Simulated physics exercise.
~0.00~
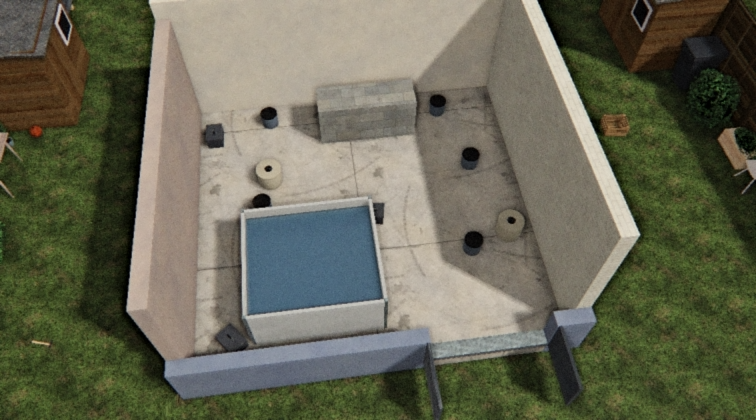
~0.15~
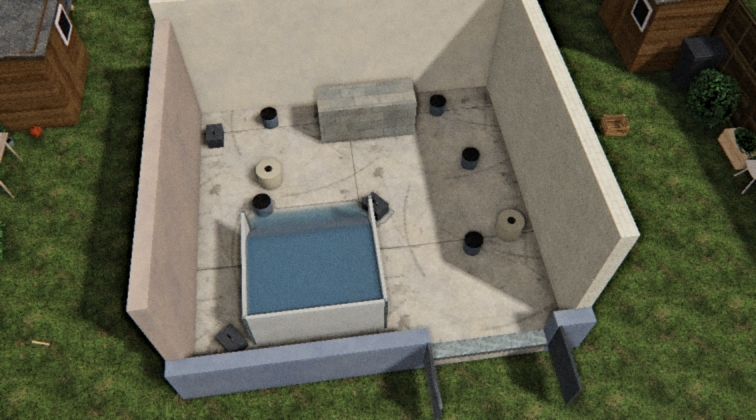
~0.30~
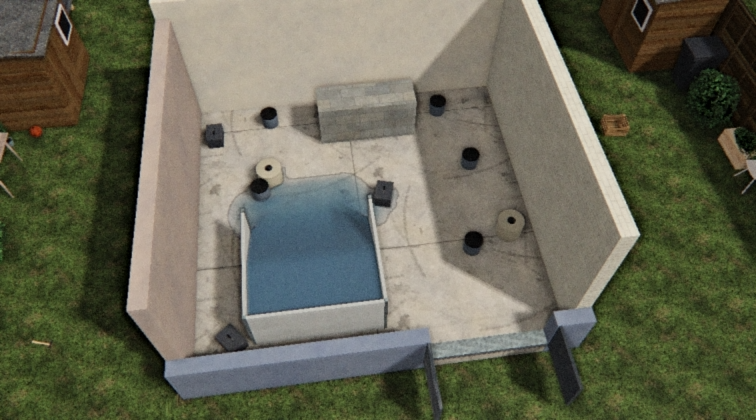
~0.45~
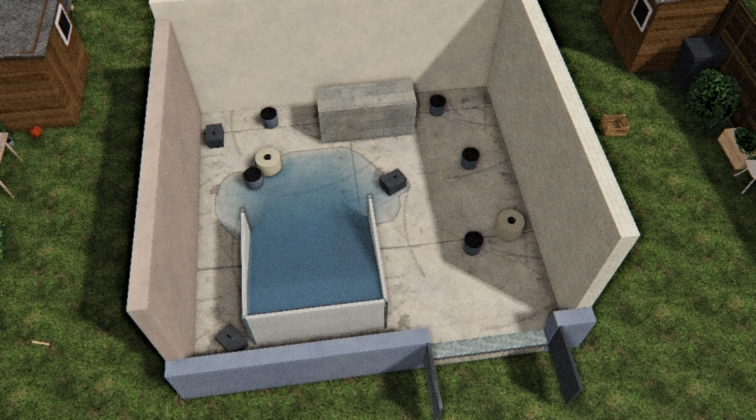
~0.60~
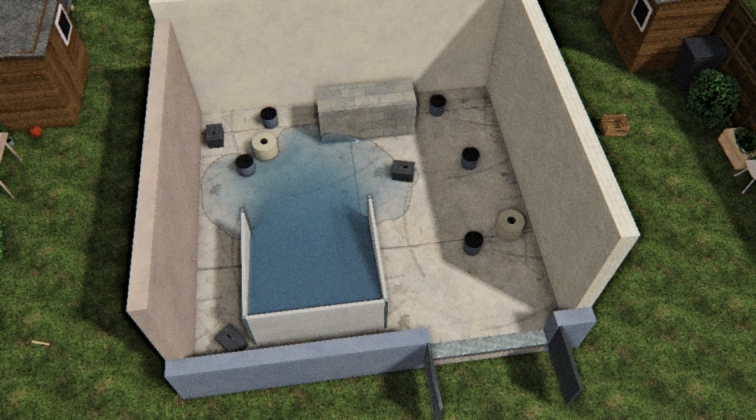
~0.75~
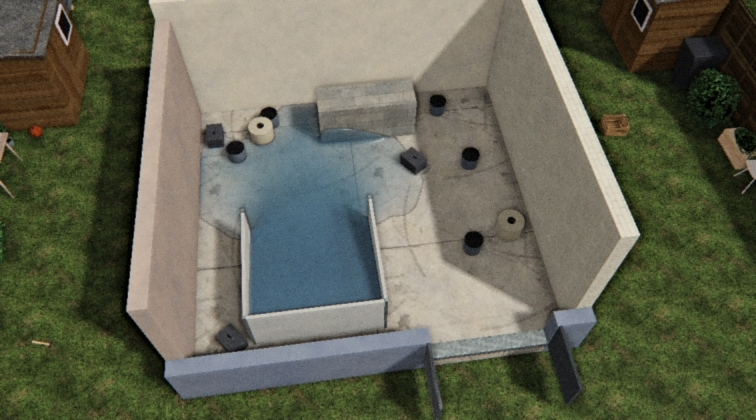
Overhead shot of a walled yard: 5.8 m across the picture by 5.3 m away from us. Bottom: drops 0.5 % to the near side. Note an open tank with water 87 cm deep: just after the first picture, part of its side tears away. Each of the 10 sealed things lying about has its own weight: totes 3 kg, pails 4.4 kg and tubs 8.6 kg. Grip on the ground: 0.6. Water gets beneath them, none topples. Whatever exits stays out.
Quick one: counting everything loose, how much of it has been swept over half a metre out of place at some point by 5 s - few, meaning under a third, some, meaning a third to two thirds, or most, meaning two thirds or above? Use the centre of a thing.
My call is most.
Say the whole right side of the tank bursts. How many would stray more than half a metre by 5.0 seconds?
6.
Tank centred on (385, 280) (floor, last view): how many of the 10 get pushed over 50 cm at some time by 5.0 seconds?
Result: 9 of them.
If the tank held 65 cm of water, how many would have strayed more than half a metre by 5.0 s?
It would come to 8 of them.
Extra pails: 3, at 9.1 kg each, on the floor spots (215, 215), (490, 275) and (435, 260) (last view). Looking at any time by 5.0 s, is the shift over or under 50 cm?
Respectively: Tops it; doesn't reach it; doesn't reach it.
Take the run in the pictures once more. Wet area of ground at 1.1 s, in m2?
14 m2.
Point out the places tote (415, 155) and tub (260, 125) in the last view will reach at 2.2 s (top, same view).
Near (494, 119) and (229, 93).
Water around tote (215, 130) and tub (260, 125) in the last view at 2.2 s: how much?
Depths: Near 51 cm, then near 52 cm.
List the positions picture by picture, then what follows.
The first frame shows a tote at (373, 209) rests on the ground; a pail at (262, 201) rests on the ground; water covers 3.7 m2; 0 of 10 have shifted.
The second frame shows a tote at (375, 203) rests on the ground, 15 cm from its start; a pail at (262, 201), on the bottom; water covers 4.9 m2; 1 of 10 have shifted.
The third frame shows a tote at (384, 190) rests on the ground, 46 cm from its start; a pail at (259, 185), on the bottom, 33 cm from its start; 6.5 m2 under water; 2 of 10 have shifted.
The fourth frame shows a tote at (394, 178), on the bottom, 78 cm from its start; a pail at (252, 174) rests on the ground, 60 cm from its start; water covers 8.5 m2; 3 of 10 have shifted.
The fifth frame shows a tote at (404, 167), on the bottom, 109 cm from its start; a pail at (244, 161), on the bottom, 95 cm from its start; 10.5 m2 under water; 3 of 10 have shifted.
The sixth frame shows a tote at (414, 157) rests on the ground, 139 cm from its start; a pail at (235, 147) rests on the ground, 133 cm from its start; water covers 12.2 m2; 3 of 10 have shifted.
After 1.1 s 4 of 10 are over 50 cm from their spots; 2 afloat.
After 2.2 s 4 of 10 are over 50 cm from their spots; 5 afloat.
After 3.5 s 7 of 10 are over 50 cm from their spots; 7 afloat.
After 5.0 s 8 of 10 are over 50 cm from their spots, and 9 have been at some point; 7 afloat.
